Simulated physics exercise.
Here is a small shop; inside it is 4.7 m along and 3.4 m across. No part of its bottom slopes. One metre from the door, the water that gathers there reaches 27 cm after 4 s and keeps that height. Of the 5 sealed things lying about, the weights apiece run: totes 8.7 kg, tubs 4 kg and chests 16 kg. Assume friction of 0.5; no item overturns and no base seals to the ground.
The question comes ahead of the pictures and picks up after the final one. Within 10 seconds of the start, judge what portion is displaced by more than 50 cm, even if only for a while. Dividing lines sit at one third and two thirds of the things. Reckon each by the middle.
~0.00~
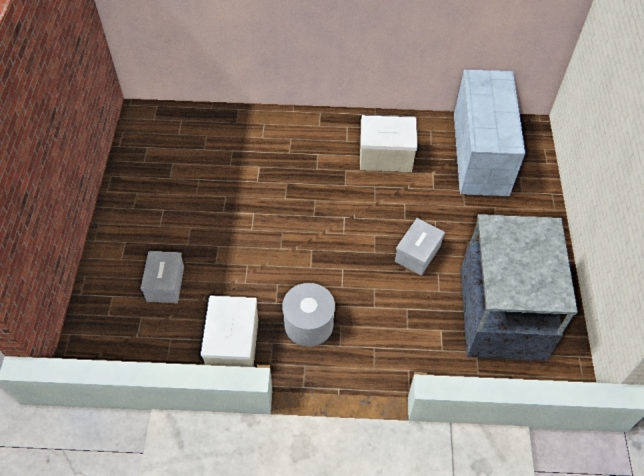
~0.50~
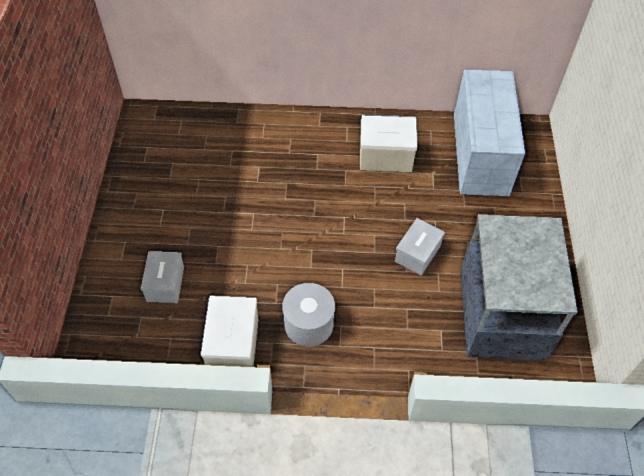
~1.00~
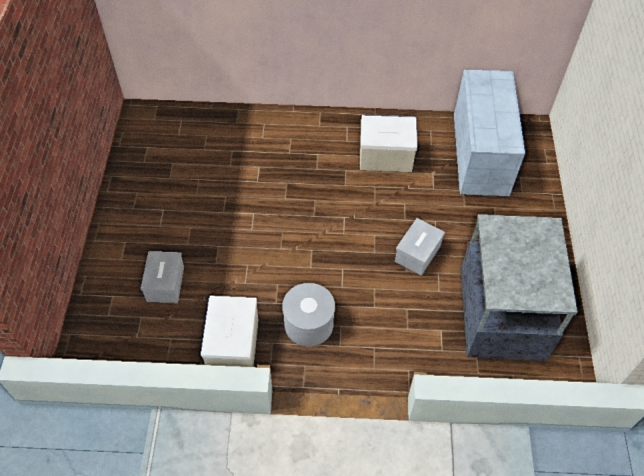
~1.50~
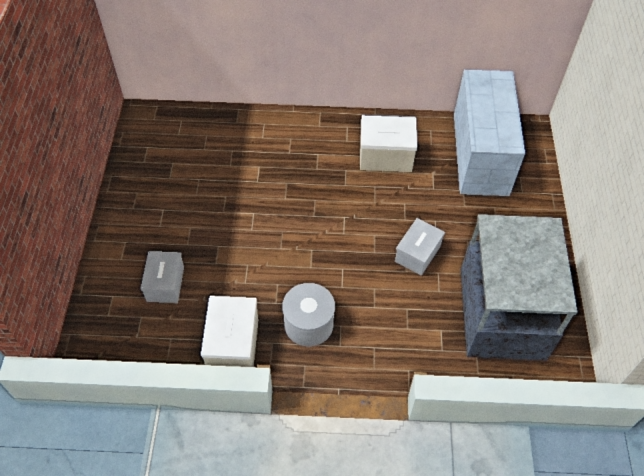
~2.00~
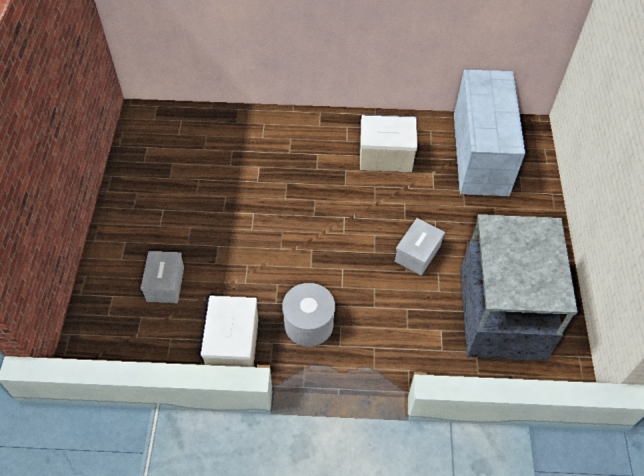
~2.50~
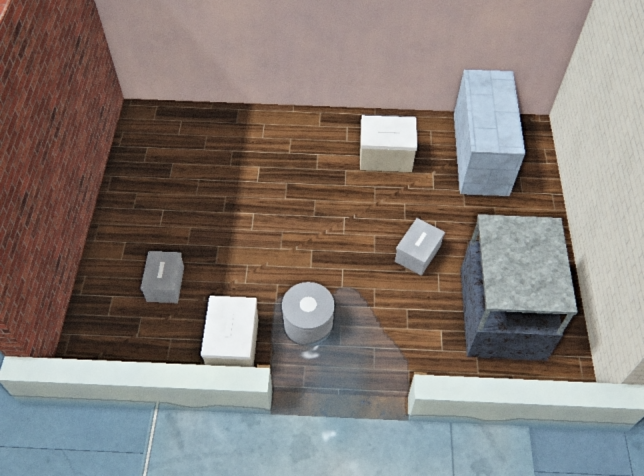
The portion lies in the middle.
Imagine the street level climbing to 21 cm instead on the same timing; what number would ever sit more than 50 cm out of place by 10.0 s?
The count would be 2.
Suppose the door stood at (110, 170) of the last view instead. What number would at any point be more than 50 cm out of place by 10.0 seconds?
4.
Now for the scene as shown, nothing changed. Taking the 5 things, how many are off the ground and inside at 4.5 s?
That would be 0 of them.
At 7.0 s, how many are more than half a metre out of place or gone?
Tally at that time: 2.
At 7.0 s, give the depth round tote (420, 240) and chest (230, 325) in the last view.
First about 18 cm, second about 3 cm.
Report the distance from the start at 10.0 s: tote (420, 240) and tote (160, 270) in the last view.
120 cm, 30 cm.
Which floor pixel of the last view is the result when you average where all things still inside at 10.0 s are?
Mean floor pixel: About (278, 232).
After 3.5 s 1 of 5 are over 50 cm from their spots; 0 afloat.
After 4.5 s 1 of 5 are over 50 cm from their spots; 0 afloat.
After 7.0 s 2 of 5 are over 50 cm from their spots; 3 afloat.
After 10.0 s 2 of 5 are over 50 cm from their spots, and 3 have been at some point; 5 afloat.
